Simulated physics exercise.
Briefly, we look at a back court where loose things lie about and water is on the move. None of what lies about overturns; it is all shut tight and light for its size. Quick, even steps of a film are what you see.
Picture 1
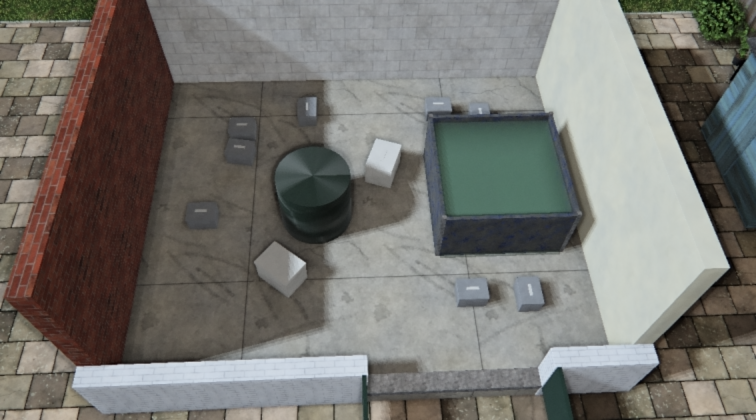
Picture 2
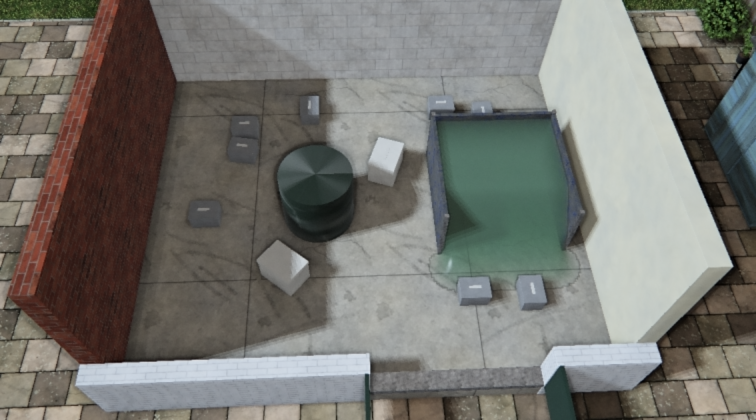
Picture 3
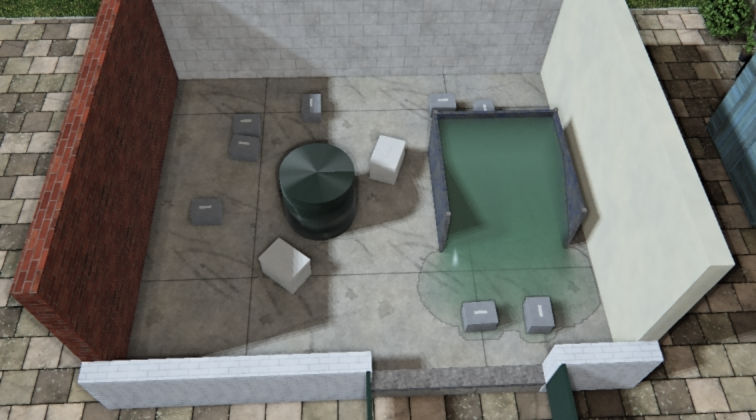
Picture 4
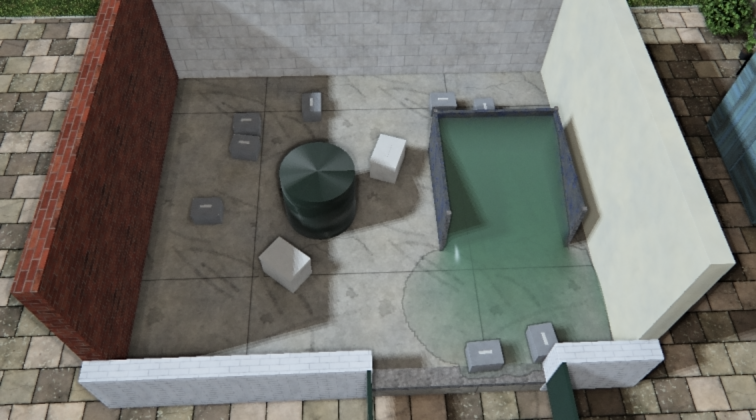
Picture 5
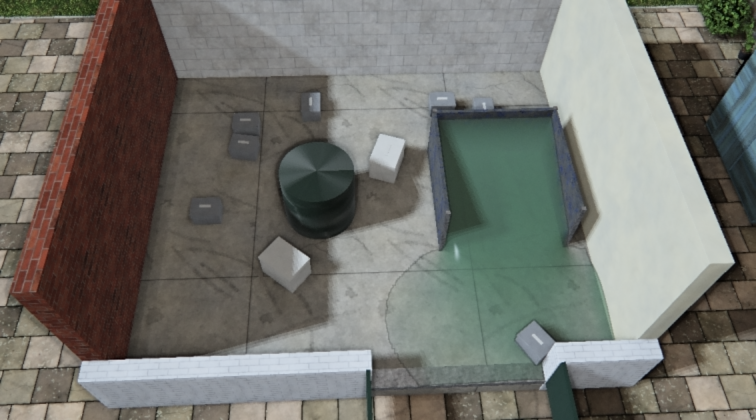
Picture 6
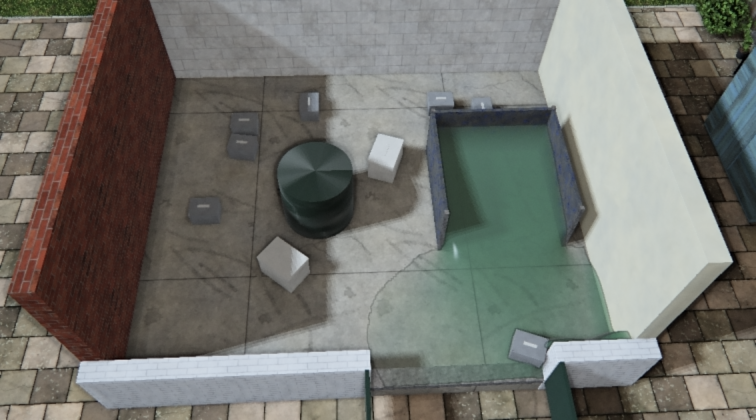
Green water spread out from a dark-walled tank on the right once its front side was gone, pushing two gray boxes toward the front wall, while the other boxes in the court stayed put.
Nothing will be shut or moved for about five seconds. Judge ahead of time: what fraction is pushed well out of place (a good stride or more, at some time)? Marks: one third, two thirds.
The things swept well aside make up a smaller part than a third.
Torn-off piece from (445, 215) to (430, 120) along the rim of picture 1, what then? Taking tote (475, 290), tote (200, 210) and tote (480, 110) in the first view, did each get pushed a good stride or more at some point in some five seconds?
Taking them in order, less than that, displaced that much, less than that.
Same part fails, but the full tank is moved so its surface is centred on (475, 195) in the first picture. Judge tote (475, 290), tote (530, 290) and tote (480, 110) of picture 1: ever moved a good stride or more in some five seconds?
In that order: Swept aside, that far or more, short of that.
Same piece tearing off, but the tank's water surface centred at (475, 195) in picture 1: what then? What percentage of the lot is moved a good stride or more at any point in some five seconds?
My answer would be about 30 in a hundred.
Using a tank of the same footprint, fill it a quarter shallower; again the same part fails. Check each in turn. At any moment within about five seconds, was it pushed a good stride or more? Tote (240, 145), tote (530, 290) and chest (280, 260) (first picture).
Taking each in turn, the answer is came up short, did it, came up short.
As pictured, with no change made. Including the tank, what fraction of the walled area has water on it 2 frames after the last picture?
Around 25 percent.
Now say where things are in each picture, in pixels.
In the first picture, a tote at (530, 290), on the bottom; a tote at (439, 104), on the bottom; 0 of 10 have shifted.
In the second picture, a tote at (533, 289), on the bottom; a tote at (441, 102) rests on the ground; 0 of 10 have shifted.
In the third picture, a tote at (540, 311) rests on the ground, a stride from its start; a tote at (443, 100) rests on the ground; 2 of 10 have shifted.
In the fourth picture, a tote at (545, 339), on the bottom, a stride from its start; a tote at (443, 99) rests on the ground; 2 of 10 have shifted.
In the fifth picture, a tote at (538, 340) floats, a stride from its start; a tote at (442, 99), on the bottom; 2 of 10 have shifted.
In the sixth picture, a tote at (530, 345), afloat, a stride from its start; a tote at (441, 99), on the bottom; 2 of 10 have shifted.
A moment on, 2 of 10 are well off their spots; 0 afloat.
Next, 2 of 10 are well off their spots; 0 afloat.
Later, 2 of 10 are well off their spots; 0 afloat.
In the end, 2 of 10 are well off their spots, and 2 have been at some point; 0 afloat.
